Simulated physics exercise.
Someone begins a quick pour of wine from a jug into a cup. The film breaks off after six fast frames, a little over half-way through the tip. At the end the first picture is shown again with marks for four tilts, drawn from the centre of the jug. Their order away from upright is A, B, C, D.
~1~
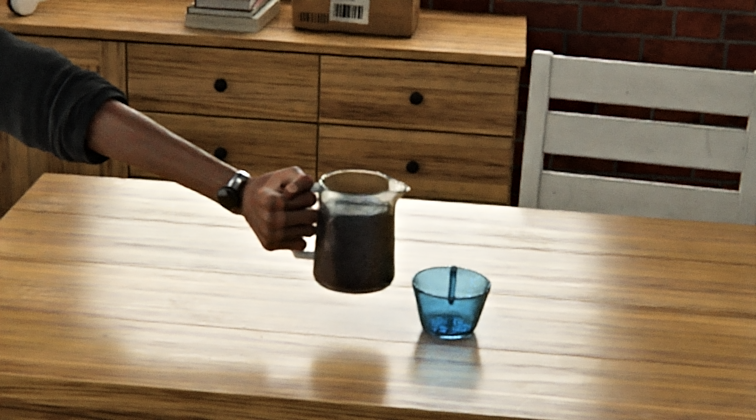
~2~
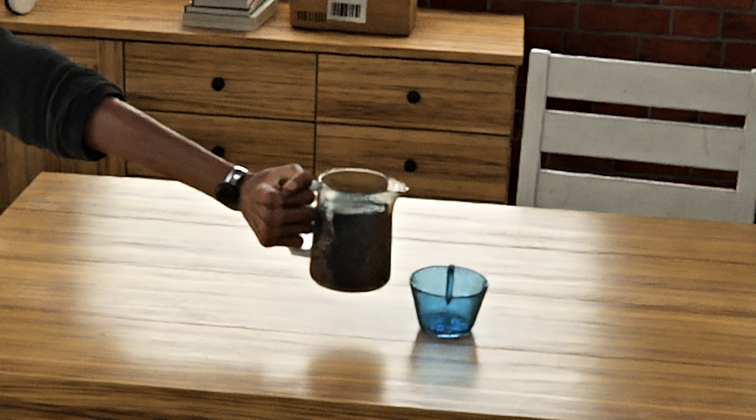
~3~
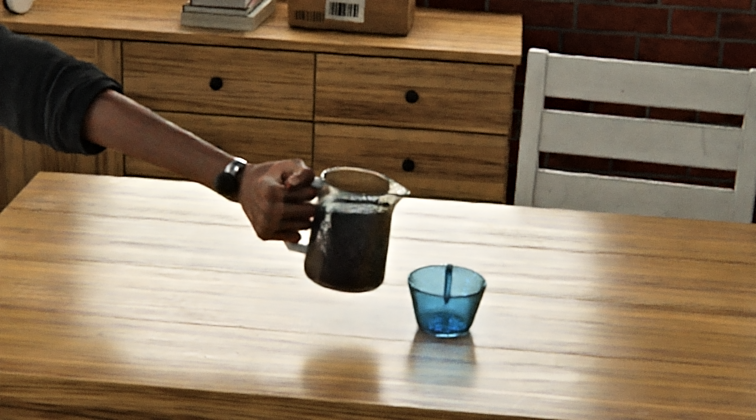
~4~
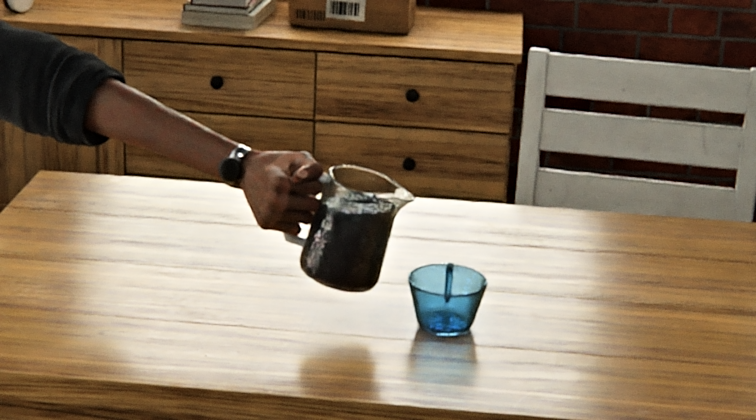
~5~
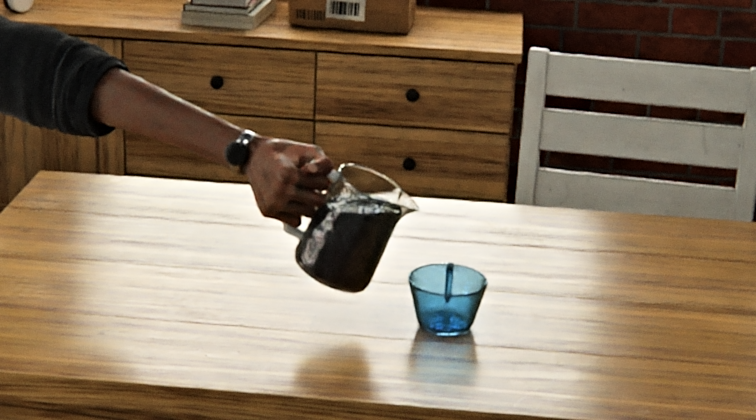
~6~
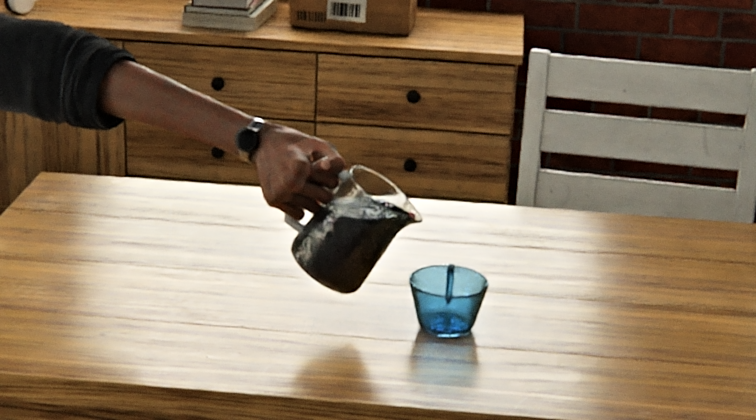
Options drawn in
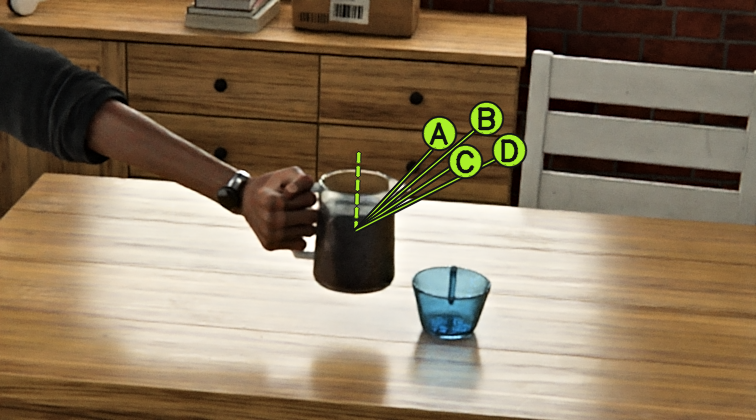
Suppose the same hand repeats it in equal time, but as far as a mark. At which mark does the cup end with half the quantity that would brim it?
Choose D.
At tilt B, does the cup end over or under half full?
Under.
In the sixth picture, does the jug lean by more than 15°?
Yes.
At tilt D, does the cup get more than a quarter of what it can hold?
Yes, clearly.
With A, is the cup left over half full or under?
Under half.
On the marked copy, A at (431, 149); B at (474, 130); C at (449, 168); D at (495, 159).
For tilt A, the cup ends with about 9 % of what it can hold.
For tilt B, the cup ends with about 18 % of what it can hold.
For tilt C, the cup ends with about 32 % of what it can hold.
For tilt D, the cup ends with about 50 % of what it can hold.
